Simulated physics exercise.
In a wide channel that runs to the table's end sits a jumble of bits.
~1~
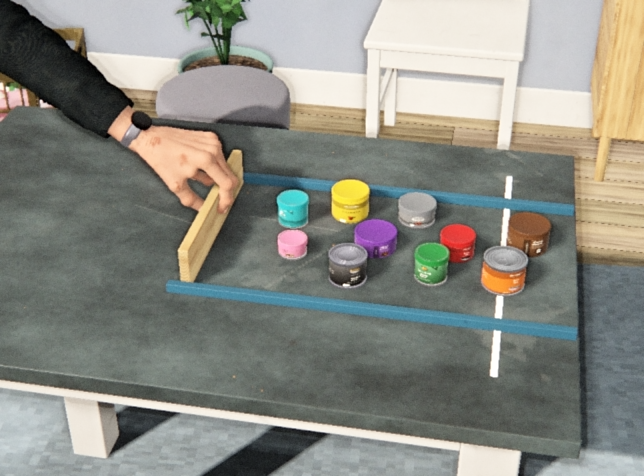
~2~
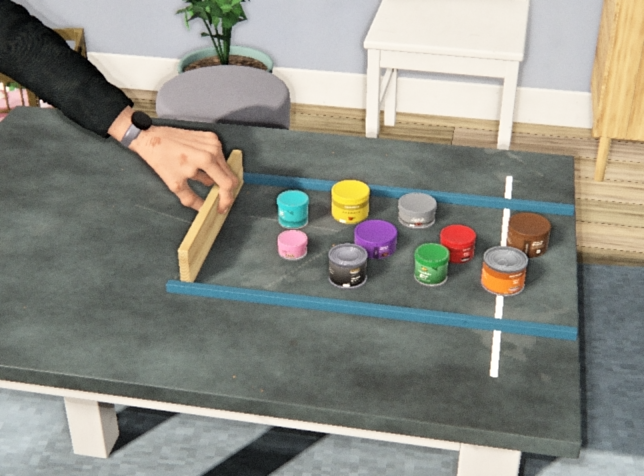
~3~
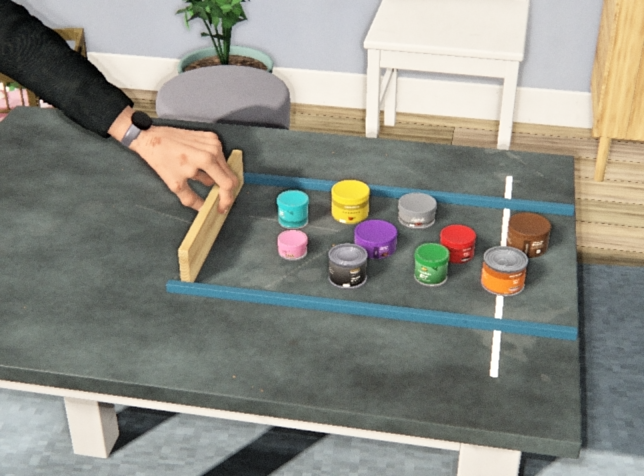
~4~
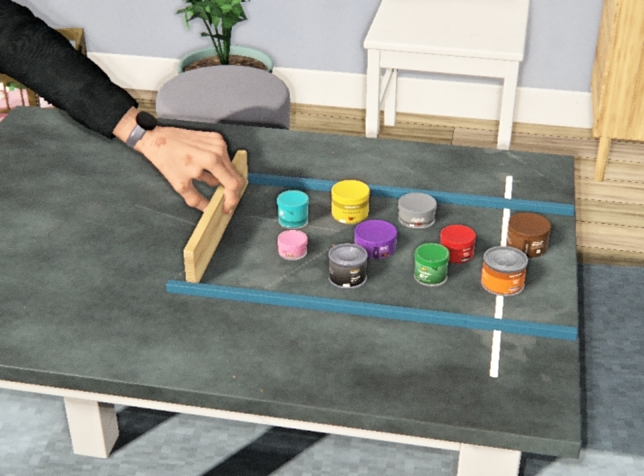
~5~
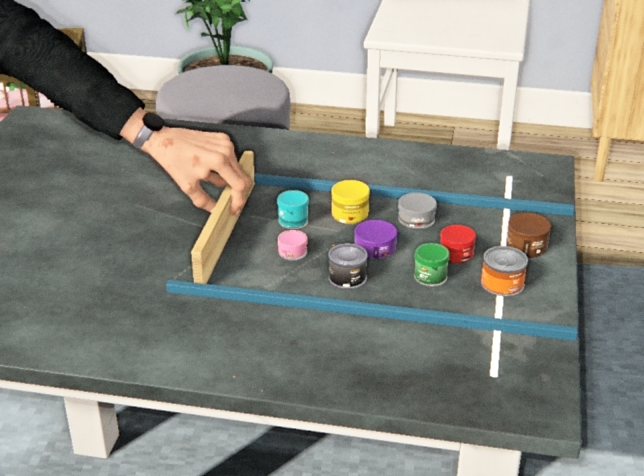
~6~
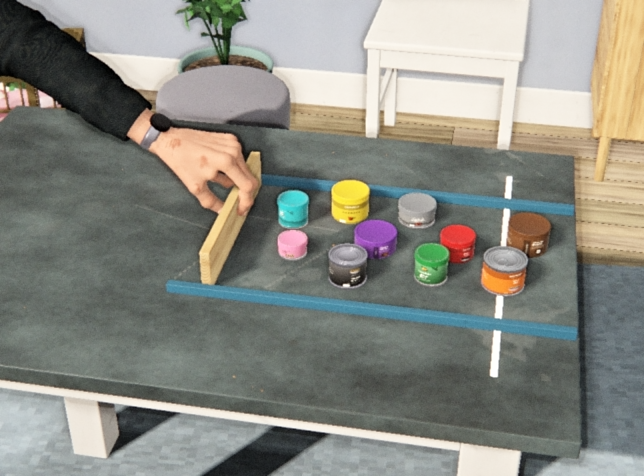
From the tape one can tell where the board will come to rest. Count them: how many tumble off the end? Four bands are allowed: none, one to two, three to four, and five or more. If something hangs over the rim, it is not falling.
The table is going to lose one piece, maybe two.
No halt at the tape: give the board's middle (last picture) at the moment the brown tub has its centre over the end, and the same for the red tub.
Its middle is about (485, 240) and about (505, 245).
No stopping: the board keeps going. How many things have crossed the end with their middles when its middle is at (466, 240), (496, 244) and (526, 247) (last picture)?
0; 2; 4.
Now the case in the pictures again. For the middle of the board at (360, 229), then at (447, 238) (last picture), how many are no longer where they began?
Tally: 6; 10.
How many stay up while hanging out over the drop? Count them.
It comes to 2.
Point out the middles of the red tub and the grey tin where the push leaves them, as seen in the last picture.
Red tub at (573, 254), grey tin at (563, 220).
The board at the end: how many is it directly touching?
Total: 4.
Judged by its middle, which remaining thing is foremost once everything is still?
The answer is the red tub.
Soon after, none off yet; brown tub at rest near (528, 235); orange tin at rest near (504, 271); red tub at rest near (457, 244).
In the end, the number that fall off is one or two; gone, orange tin and brown tub.
